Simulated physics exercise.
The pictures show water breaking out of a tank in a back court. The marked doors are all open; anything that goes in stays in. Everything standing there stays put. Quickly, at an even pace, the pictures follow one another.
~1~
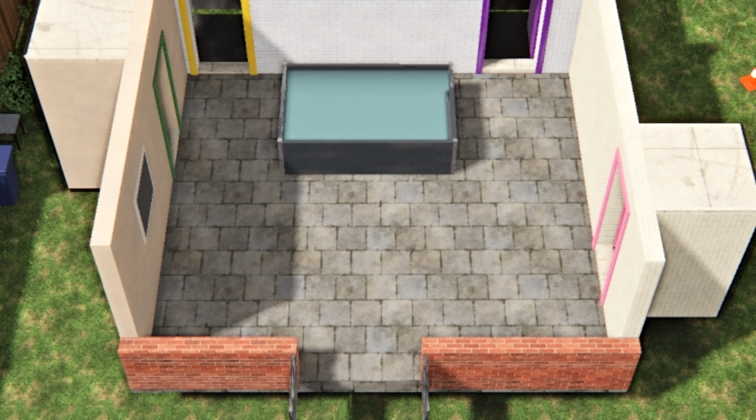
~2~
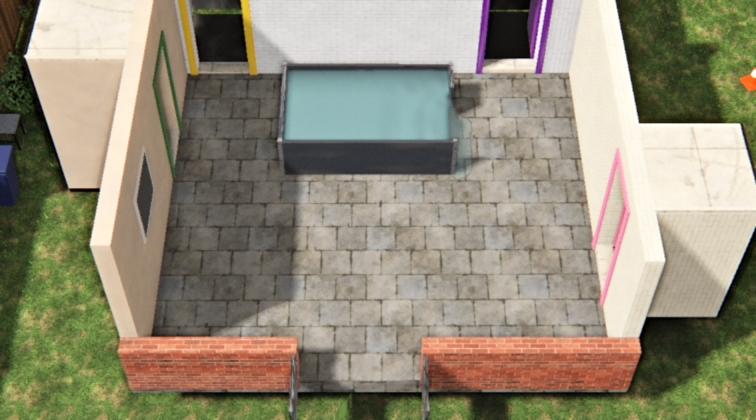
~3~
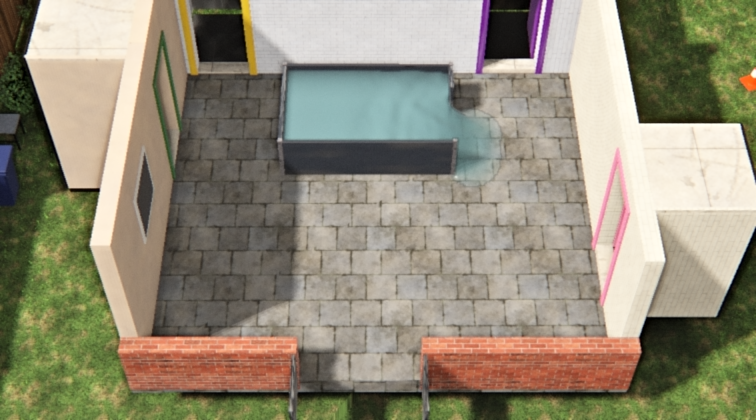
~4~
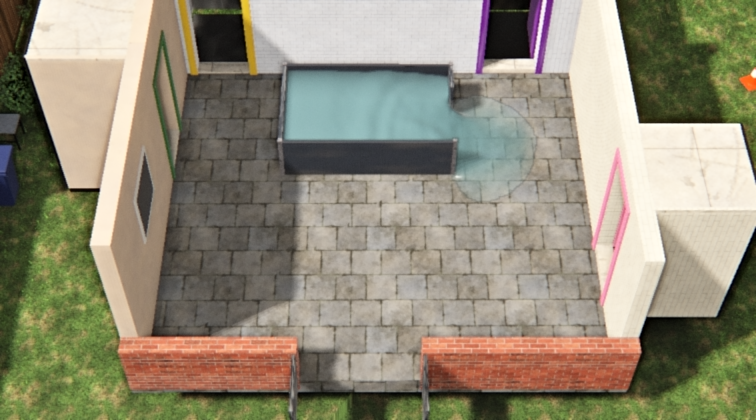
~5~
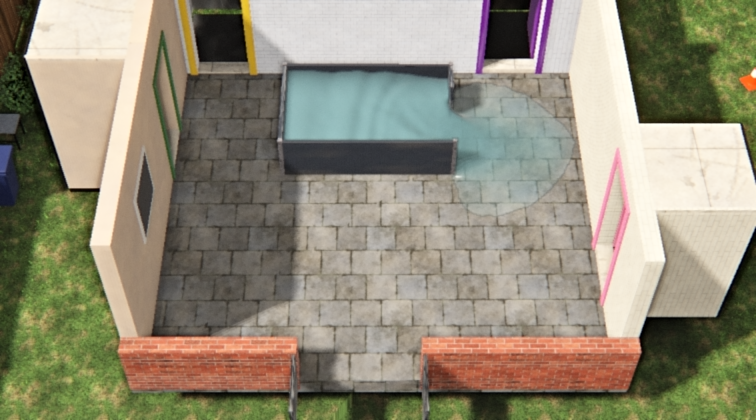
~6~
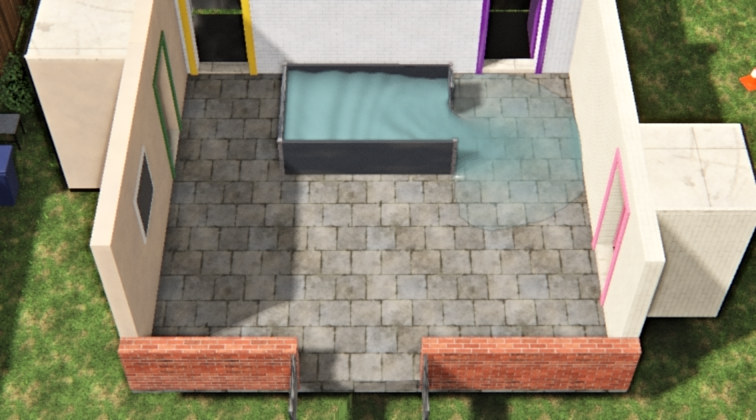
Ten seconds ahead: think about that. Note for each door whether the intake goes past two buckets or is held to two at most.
Outcome: Pink door: Within two buckets; green door: Within two buckets; yellow door: Exceeds two buckets; purple door: Exceeds two buckets.
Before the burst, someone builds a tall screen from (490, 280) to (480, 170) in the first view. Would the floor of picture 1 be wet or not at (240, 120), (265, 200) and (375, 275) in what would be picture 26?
Taking the points in the order given, they are high and dry, high and dry and inundated.
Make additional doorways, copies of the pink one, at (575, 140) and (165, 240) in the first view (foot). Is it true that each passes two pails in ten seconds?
Result, in order - first ends up higher; second ends up lower.
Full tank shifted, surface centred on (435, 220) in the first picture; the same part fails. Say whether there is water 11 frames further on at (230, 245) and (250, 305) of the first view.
The first spot is left dry, the second left dry.
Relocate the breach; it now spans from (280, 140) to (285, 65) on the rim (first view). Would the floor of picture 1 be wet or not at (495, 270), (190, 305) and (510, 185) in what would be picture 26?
Taking the spots in turn: Untouched, swamped and untouched.
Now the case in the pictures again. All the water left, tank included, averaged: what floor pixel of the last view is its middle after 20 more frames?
I'd point to (456, 174).
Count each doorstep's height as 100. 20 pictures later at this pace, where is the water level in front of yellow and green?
In order: Roughly 0 % and 0 %.
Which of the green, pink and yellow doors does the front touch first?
If you ask me, it's the door marked pink.
A moment on, water covers 20 % of the floor; the pink door wet at the sill, nothing in, the green door not reached, the yellow door not reached, the purple door wet at the sill, nothing in.
Next, water covers 25 % of the floor; the pink door wet at the sill, nothing in, the green door not reached, the yellow door not reached, the purple door under two buckets in.
Then, water covers 45 % of the floor; the pink door wet at the sill, nothing in, the green door not reached, the yellow door not reached, the purple door over two buckets in.
Later, water covers 85 % of the floor; the pink door under two buckets in, the green door wet at the sill, nothing in, the yellow door under two buckets in, the purple door far over two buckets in.
In the end, water covers 95 % of the floor; the pink door under two buckets in, the green door wet at the sill, nothing in, the yellow door over two buckets in, the purple door far over two buckets in.
